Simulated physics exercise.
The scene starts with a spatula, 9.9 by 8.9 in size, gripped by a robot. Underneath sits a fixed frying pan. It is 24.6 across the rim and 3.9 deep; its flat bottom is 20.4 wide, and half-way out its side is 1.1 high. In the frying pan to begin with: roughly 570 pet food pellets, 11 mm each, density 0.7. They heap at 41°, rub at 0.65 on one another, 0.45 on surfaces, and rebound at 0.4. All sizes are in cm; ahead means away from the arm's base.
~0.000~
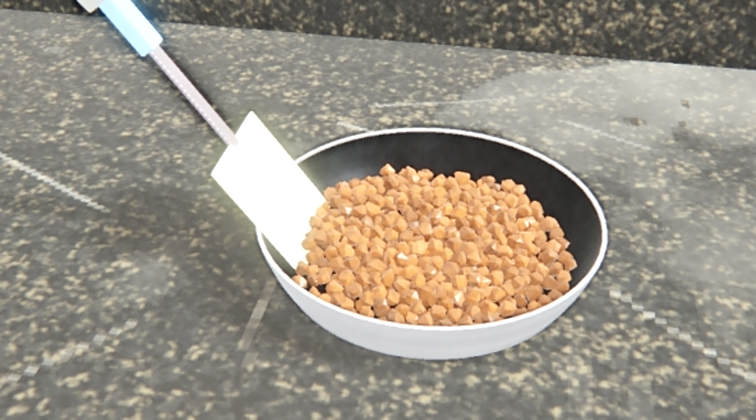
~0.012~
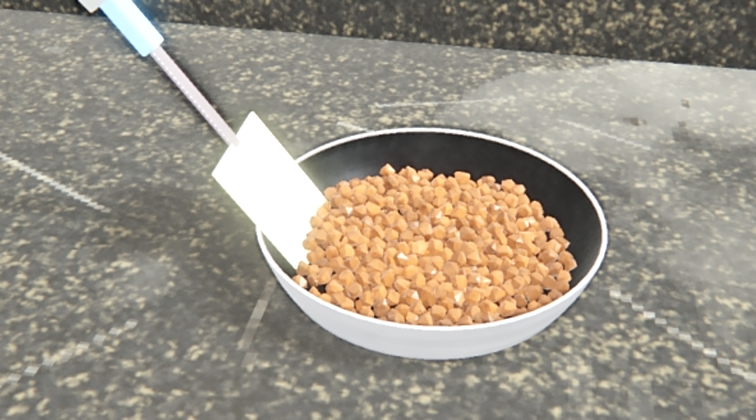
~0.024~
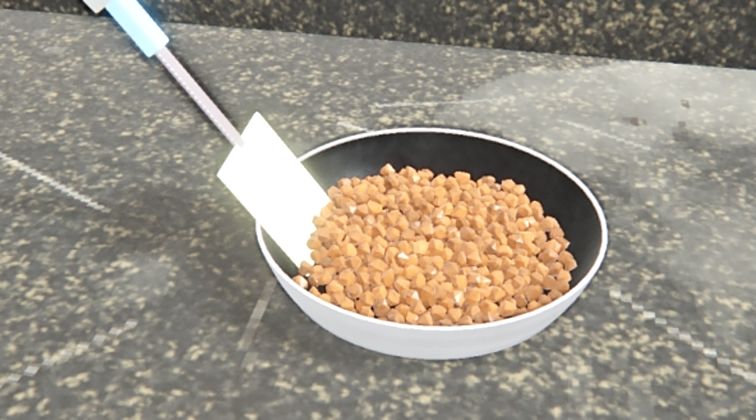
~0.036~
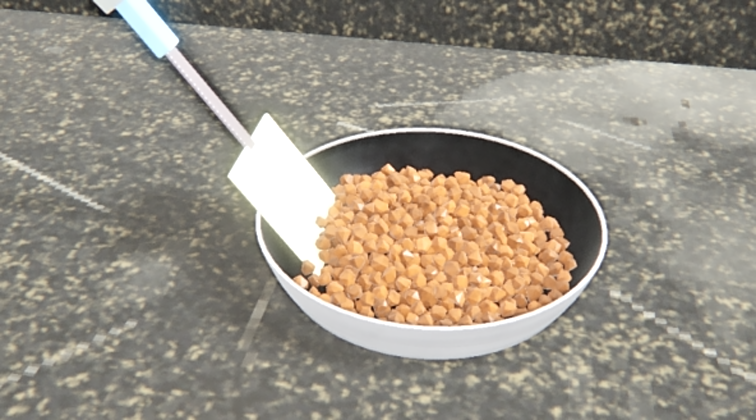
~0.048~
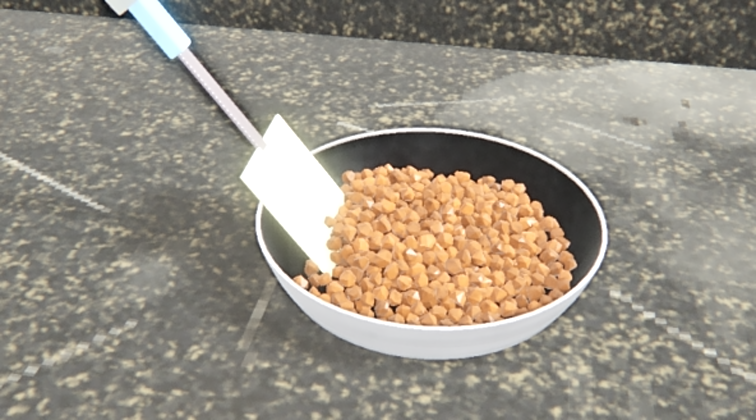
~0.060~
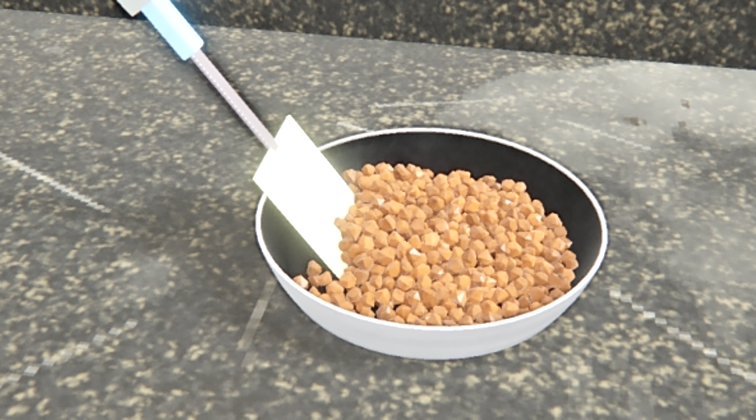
A glowing white spatula moves slightly right into the brown pellets in a frying pan.
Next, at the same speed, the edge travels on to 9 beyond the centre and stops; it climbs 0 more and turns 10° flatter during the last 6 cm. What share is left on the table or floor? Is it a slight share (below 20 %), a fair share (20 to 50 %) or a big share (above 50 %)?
It is a slight share.
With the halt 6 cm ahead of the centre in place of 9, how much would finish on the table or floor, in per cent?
Roughly 0 %.
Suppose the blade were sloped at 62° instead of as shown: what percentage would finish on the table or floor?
It would then be close to 20 %.
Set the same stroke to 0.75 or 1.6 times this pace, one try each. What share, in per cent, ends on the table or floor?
The two tries give about 10 and 25 in a hundred.
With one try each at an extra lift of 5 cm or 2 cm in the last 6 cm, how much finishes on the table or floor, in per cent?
Close to 25 and 25 percent respectively.
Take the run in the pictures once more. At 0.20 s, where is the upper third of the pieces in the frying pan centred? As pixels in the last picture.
Near (512, 224).
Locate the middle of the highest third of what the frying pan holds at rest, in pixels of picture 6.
Somewhere near (545, 233) in the last picture.
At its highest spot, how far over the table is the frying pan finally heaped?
6.5 cm.
After 0.13 s, sloping 53°, highest piece 5 above the table; 571 in the frying pan.
After 0.20 s, sloping 50°, highest piece 6 above the table; 571 in the frying pan.
After 0.44 s, sloping 43°, highest piece 6 above the table; 506 in the frying pan, 59 on the table or floor, 6 on the blade or in flight.
After 1.49 s, sloping 43°, highest piece 6 above the table; 502 in the frying pan, 69 on the table or floor.
In the end, 502 in the frying pan, 69 on the table or floor. That is 12 % on the table or floor.
